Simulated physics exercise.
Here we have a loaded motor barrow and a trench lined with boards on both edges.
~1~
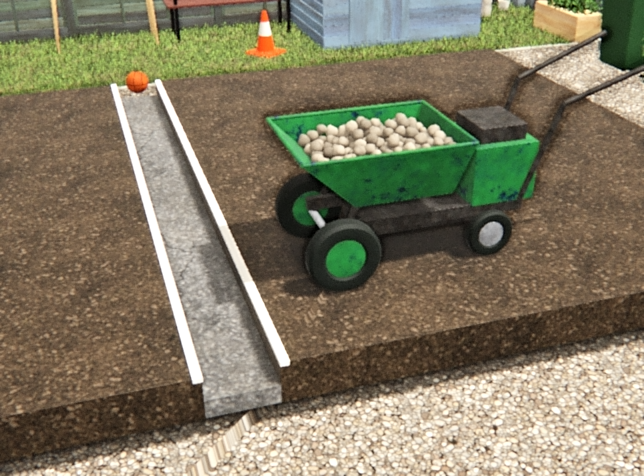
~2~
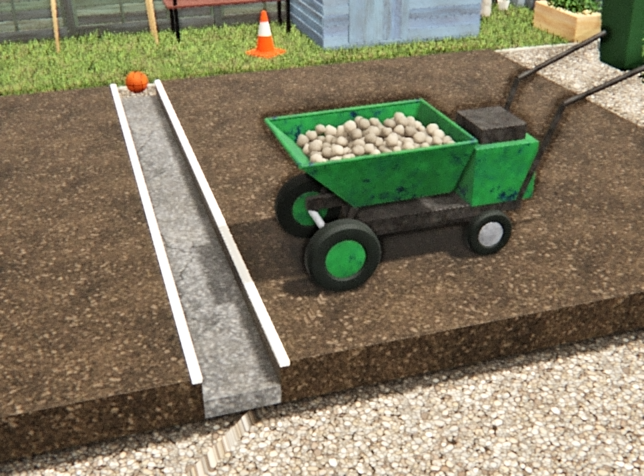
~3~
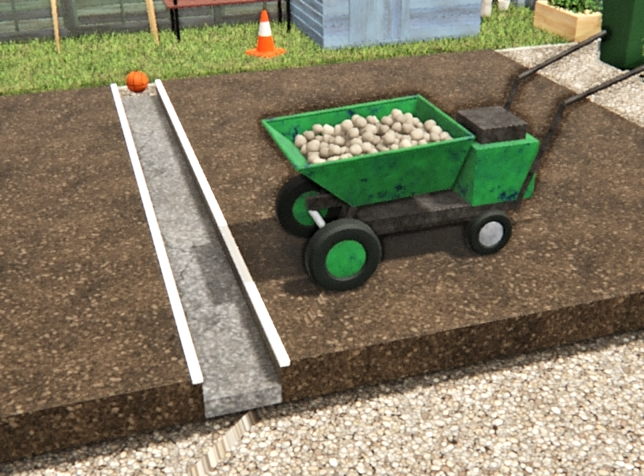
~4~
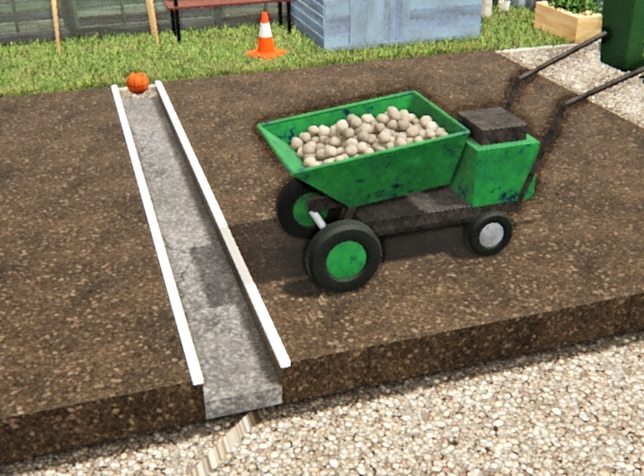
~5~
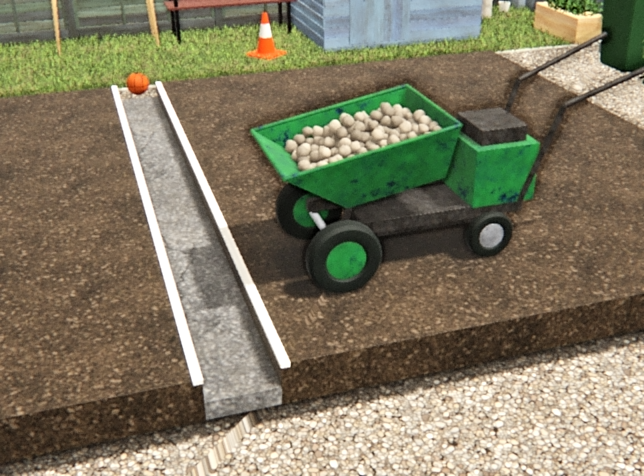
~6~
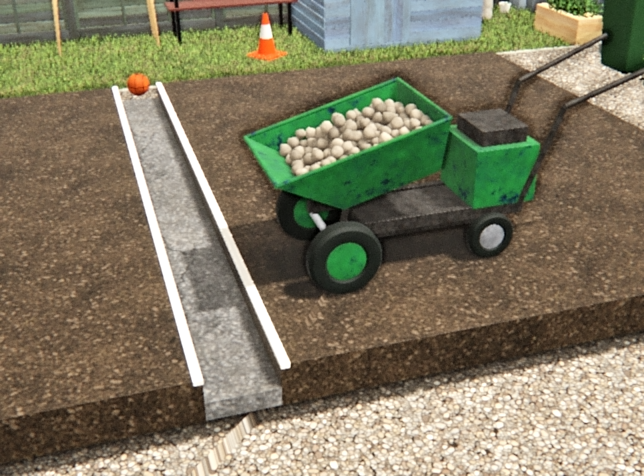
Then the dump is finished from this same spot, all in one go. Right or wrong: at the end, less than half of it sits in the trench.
Wrong.
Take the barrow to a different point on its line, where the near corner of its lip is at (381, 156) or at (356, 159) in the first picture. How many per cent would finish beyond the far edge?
Roughly 0 per cent at the first spot and 0 per cent at the second.
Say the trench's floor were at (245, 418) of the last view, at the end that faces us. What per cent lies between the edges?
90 %.
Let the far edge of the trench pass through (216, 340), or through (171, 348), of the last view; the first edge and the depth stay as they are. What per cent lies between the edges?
You'd get 40 % in the first case and 90 % in the second.
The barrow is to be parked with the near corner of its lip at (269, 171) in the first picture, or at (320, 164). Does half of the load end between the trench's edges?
Respectively: A smaller portion, the bigger portion.
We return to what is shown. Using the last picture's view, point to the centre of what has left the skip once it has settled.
Near pixel (194, 289).
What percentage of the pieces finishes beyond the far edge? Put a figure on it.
It works out to close to 25 per cent.
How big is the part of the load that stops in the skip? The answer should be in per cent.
Roughly 5 percent.
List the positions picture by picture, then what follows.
The first frame shows lip of the skip at (303, 166), level; top of the load at (378, 144), river pebbles; first edge of the trench at (270, 328); far edge at (187, 343), the trench over half as wide as the skip, and shallow for its width.
The second frame shows lip of the skip at (301, 167), level; top of the load at (393, 138).
The third frame shows lip of the skip at (298, 169), tipped barely; top of the load at (390, 136).
The fourth frame shows lip of the skip at (292, 174), tipped a little; top of the load at (396, 137).
The fifth frame shows lip of the skip at (285, 179), tipped a little; top of the load at (390, 134).
The sixth frame shows lip of the skip at (277, 187), tipped clearly; top of the load at (390, 131); first edge of the trench at (270, 330); far edge at (188, 345).
Soon, skip tipped steeply; all in the skip.
A while on, skip tipped right over; about two thirds in the skip; about a third in or heaped over the trench; a stray few beyond it; a stray few falling.
Towards the end, skip tipped right over; a small part in the skip; about two thirds in or heaped over the trench; about a quarter beyond it.
Finally, skip tipped right over; a stray few in the skip; about two thirds in or heaped over the trench; about a quarter beyond it.
